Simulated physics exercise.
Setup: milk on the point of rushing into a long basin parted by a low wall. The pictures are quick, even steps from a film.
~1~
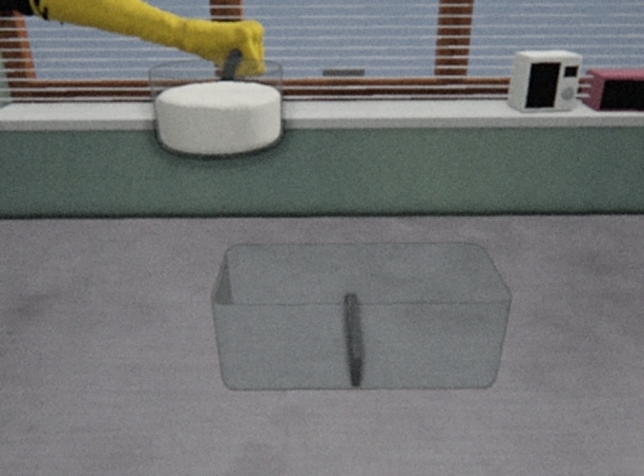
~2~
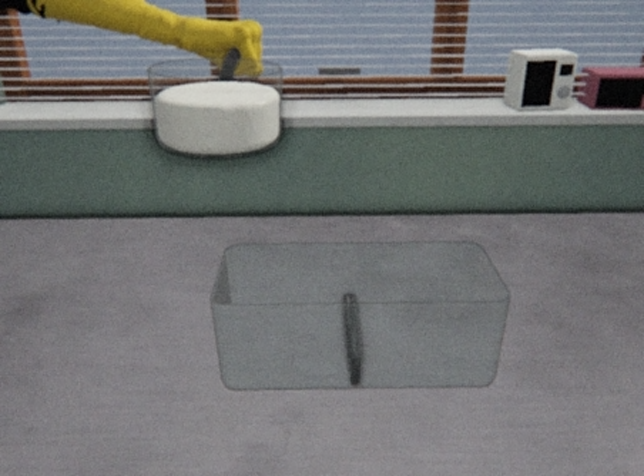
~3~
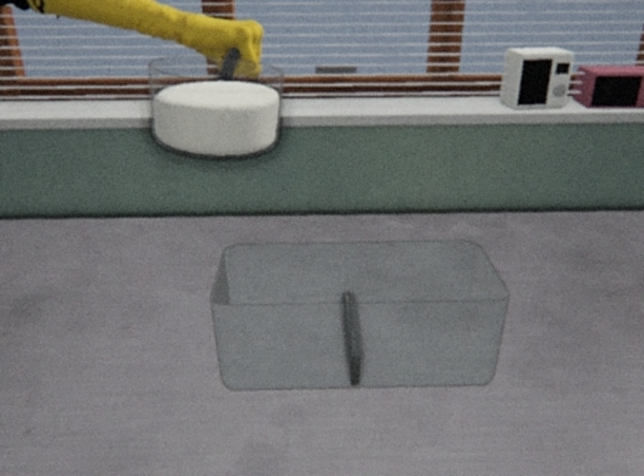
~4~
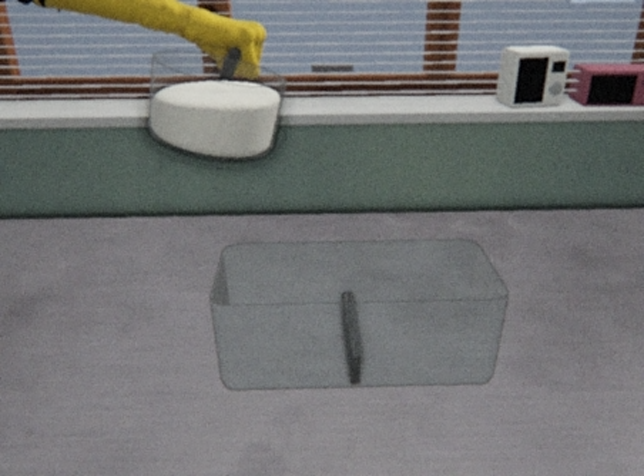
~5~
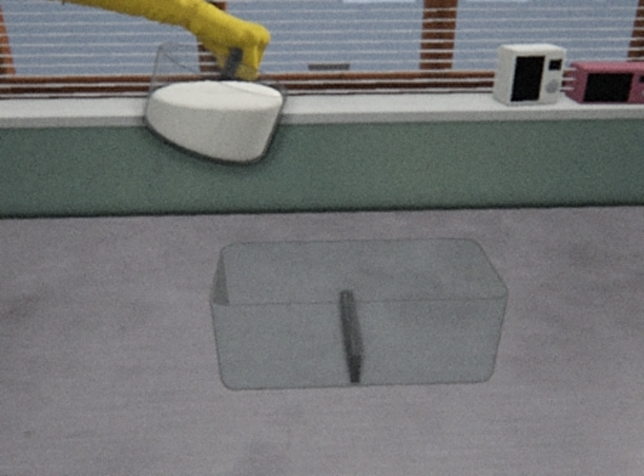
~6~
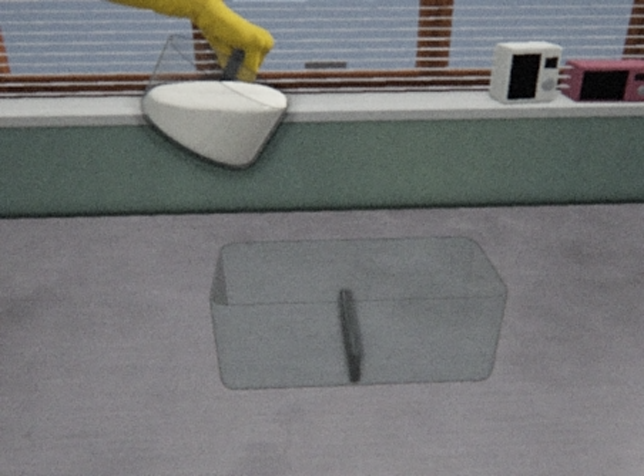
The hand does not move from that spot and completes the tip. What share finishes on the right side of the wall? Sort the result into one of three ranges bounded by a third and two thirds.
It falls in the middle range, a third to two thirds.
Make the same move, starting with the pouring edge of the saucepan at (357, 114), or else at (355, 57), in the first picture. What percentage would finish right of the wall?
About 90 per cent, then about 90 per cent.
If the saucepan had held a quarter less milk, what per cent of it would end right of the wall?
Roughly 25 in a hundred.
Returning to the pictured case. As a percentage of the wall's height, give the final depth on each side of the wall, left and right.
Left side roughly 40, right side roughly 30.
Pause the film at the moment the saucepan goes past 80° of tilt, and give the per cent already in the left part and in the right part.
On the left near 5 in a hundred, on the right near 5 in a hundred.
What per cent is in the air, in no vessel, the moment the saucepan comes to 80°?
Close to 45 in a hundred.
A moment on, the saucepan is tipped on its side and 48 per cent is still to pour, 4 is left of the wall and 5 right of it.
Next, the saucepan is tipped on its side and 16 per cent is still to pour, 22 is left of the wall and 45 right of it.
Then the saucepan is tipped on its side and 5 per cent is still to pour, 42 is left of the wall and 47 right of it.
Later the saucepan is tipped on its side and 2 per cent is still to pour, 49 is left of the wall and 47 right of it.
In the end 50 per cent lies left of the wall, 48 right of it and 2 outside.
